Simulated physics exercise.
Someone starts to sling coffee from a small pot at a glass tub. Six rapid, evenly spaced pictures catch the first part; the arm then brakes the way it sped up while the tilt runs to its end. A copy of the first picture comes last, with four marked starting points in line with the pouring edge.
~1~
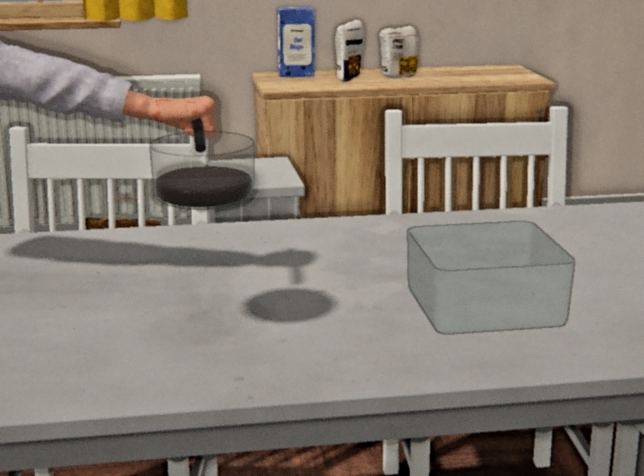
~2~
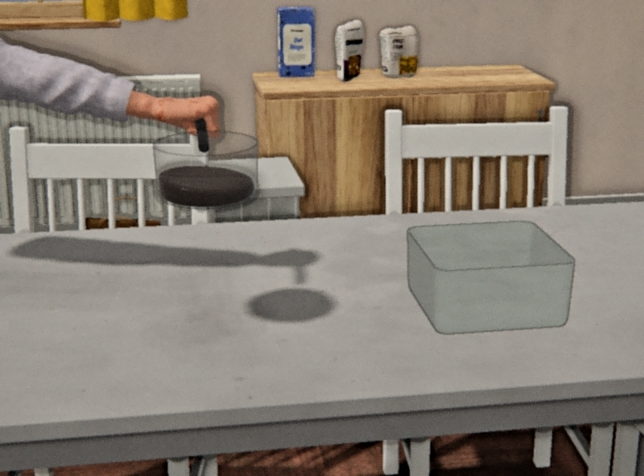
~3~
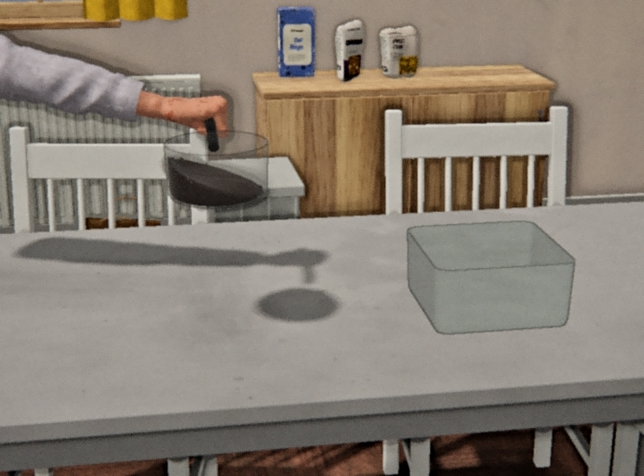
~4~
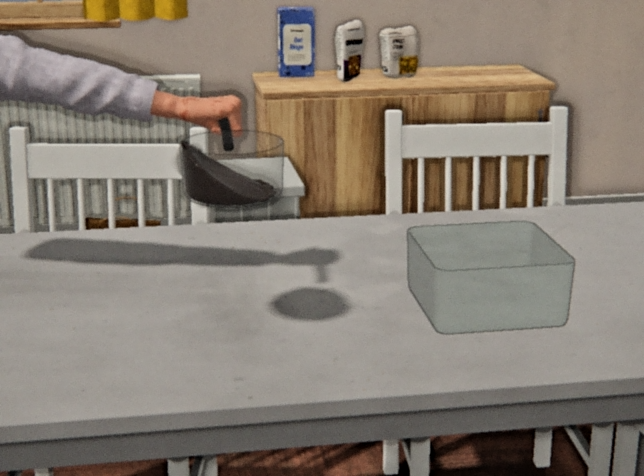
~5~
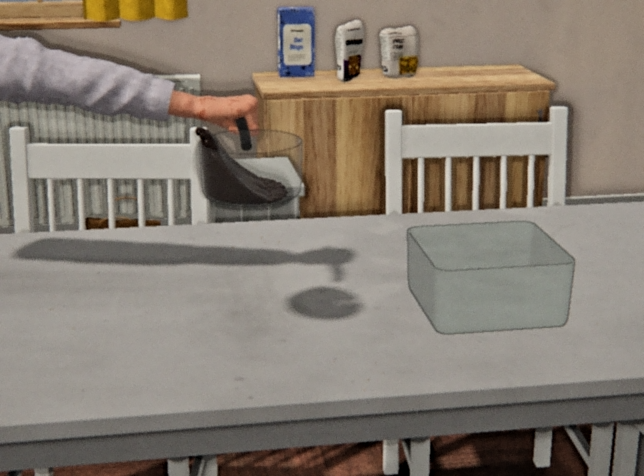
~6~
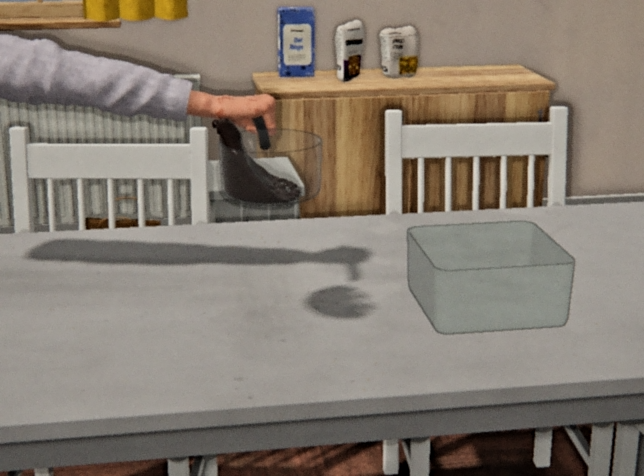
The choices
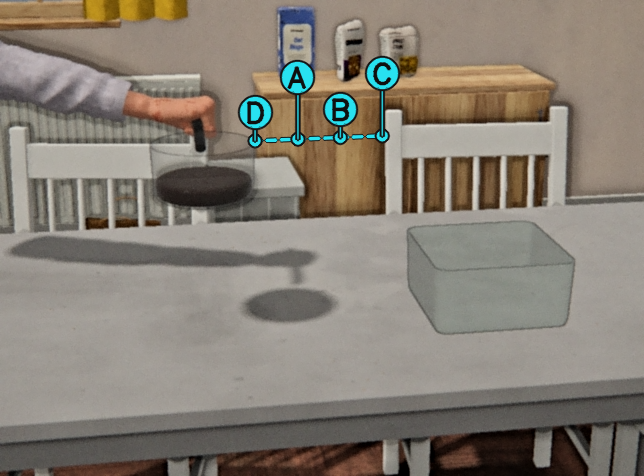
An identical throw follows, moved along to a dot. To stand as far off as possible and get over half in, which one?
Dot B.
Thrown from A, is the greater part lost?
Yes, it does.
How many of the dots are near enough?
Two of the four.
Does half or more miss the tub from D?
Yes, it does.
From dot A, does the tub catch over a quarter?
No, it does not.
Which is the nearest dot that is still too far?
Here it is dot A.
On the marked copy, A at (297, 139); B at (340, 137); C at (382, 135); D at (255, 140).
With A, about 16 % lands in the tub, 78 % falls short and 7 % goes beside or beyond.
With B, about 84 % lands in the tub, 4 % falls short and 12 % goes beside or beyond.
With C, about 82 % lands in the tub, 1 % falls short and 17 % goes beside or beyond.
With D, about 9 % lands in the tub, 88 % falls short and 3 % goes beside or beyond.
